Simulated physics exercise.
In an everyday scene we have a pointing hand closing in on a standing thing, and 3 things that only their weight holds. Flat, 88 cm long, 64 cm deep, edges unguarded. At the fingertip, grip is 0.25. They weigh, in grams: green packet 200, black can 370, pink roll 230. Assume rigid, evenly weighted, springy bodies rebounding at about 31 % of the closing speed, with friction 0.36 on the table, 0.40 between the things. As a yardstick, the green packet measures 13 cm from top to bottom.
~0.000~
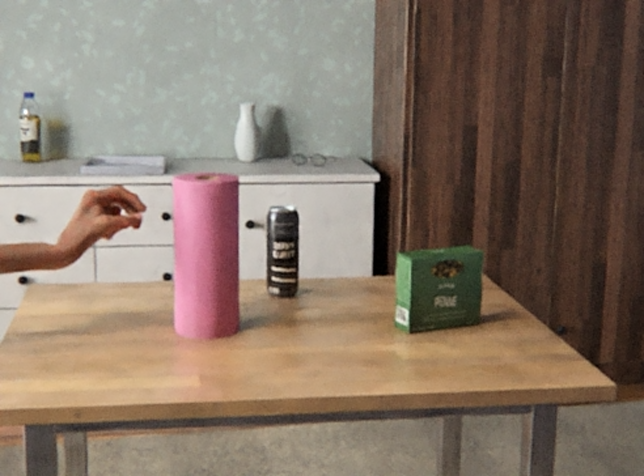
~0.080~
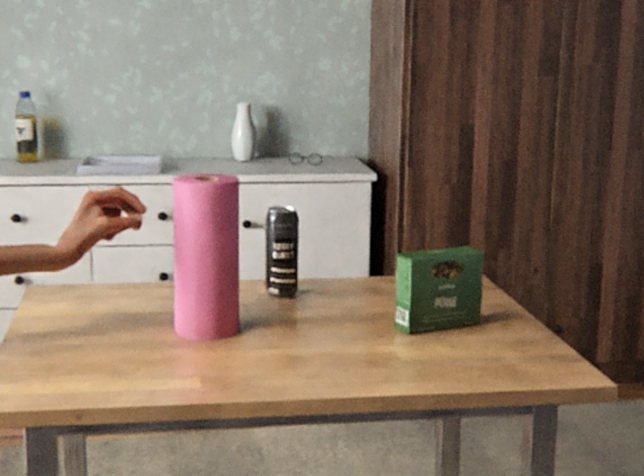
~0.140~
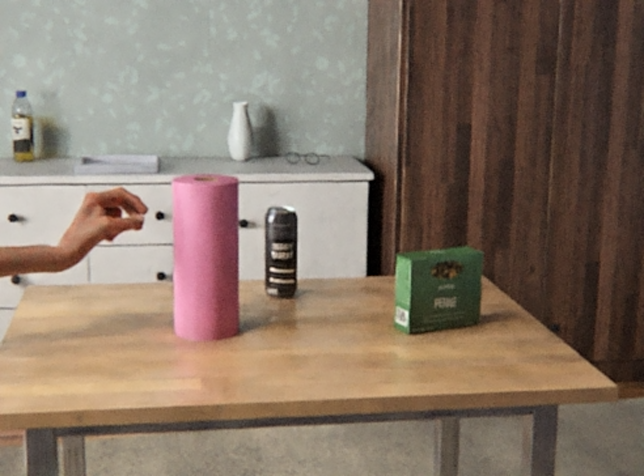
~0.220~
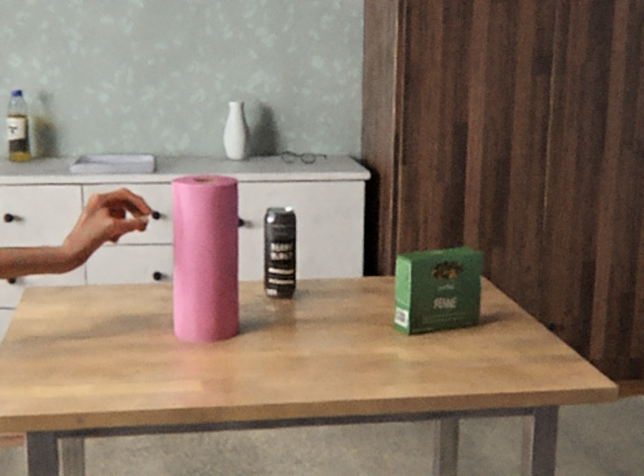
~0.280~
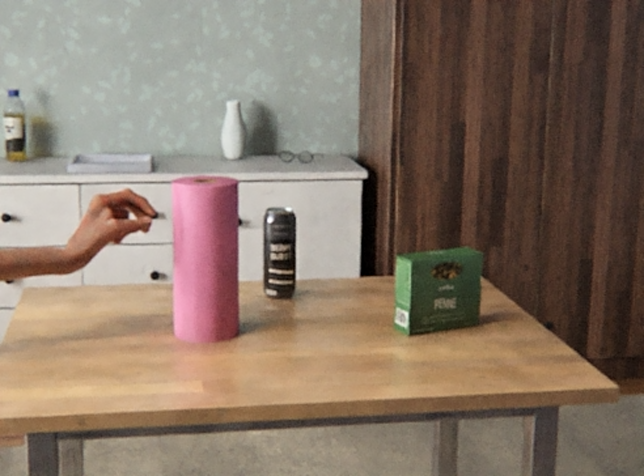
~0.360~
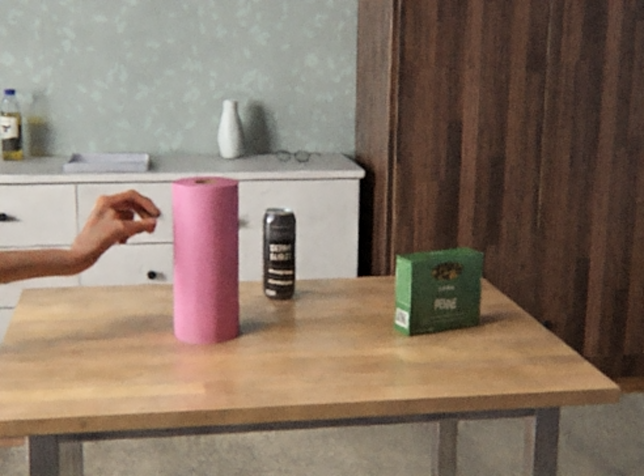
On a wooden table, a pink roll, black can and green packet standing still as a hand at left inches right toward the roll.
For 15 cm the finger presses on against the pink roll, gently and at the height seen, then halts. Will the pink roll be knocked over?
Yes, it goes down.
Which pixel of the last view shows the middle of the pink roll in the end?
It comes to rest around (329, 299).
After 1.46 s, finger moved 12 cm; pink roll leaning 24° near (241, 252).
After 1.86 s, finger moved 16 cm; pink roll leaning 70° near (301, 276).
At rest (2.9 s), tipped over on the table, pink roll; the other 2 in place, give or take 5 cm. Seen from the same camera at the end, pink roll near (329, 300).
